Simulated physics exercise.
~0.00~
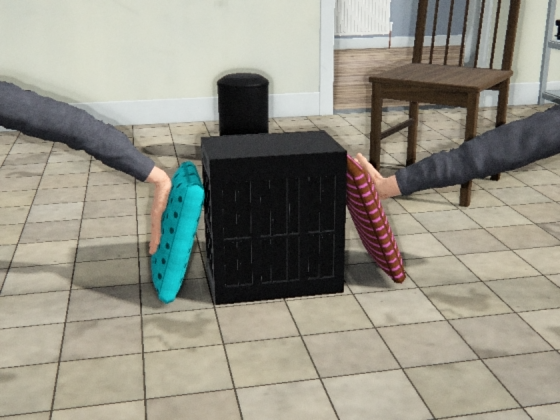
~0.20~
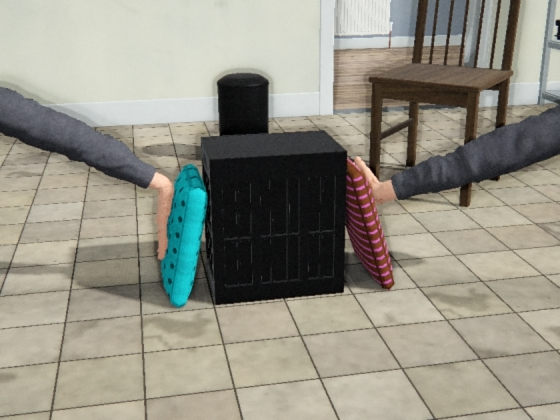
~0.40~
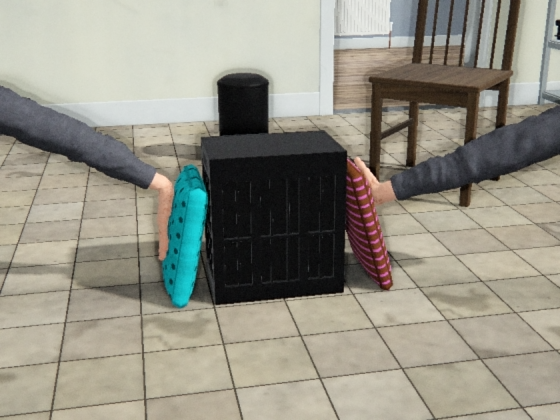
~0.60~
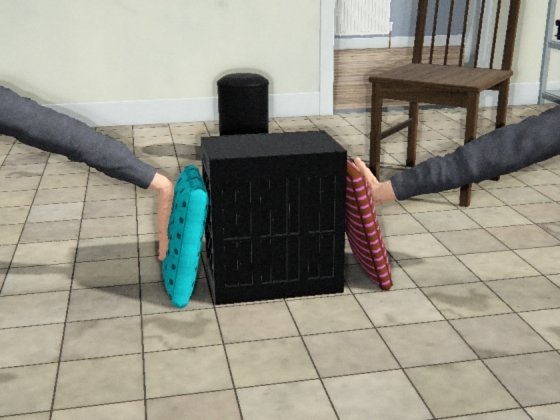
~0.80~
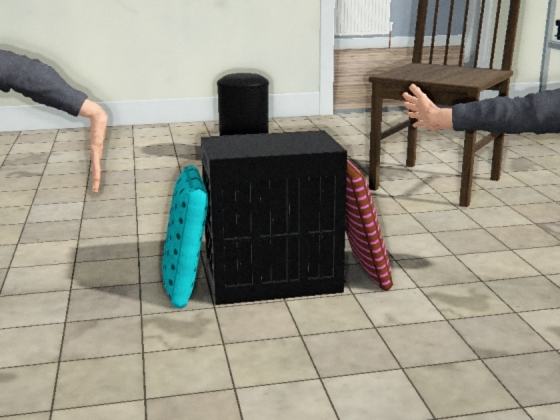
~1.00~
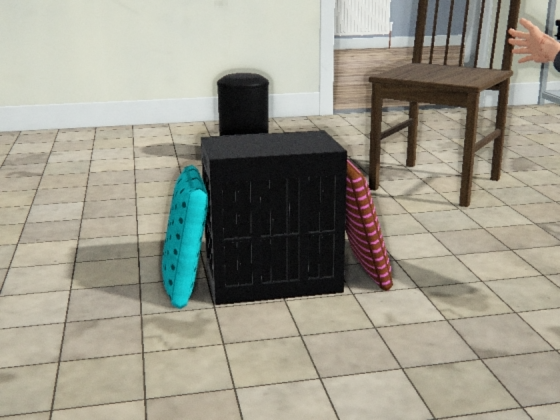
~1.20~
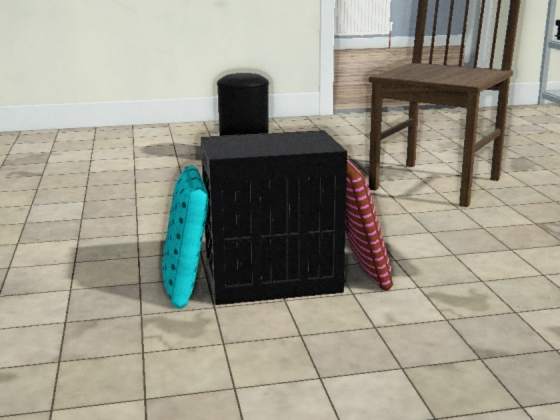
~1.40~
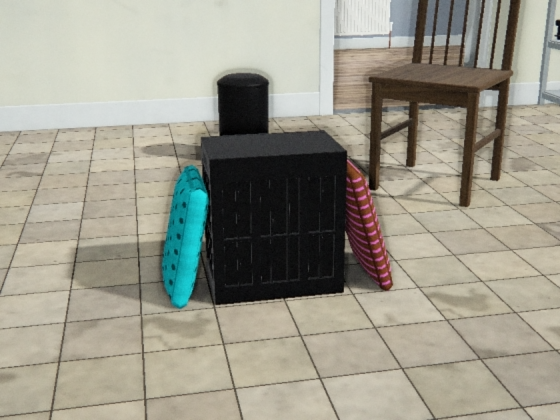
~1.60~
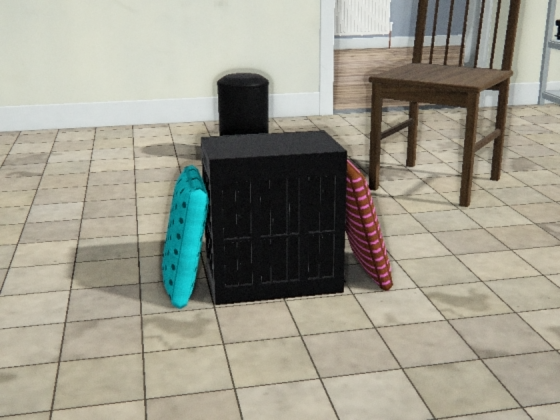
A turquoise pillow and a reddish-brown one were held against opposite sides of a black crate on a tiled floor, shifting slightly inward before both hands let go and pulled away, and the two pillows stayed leaning there.
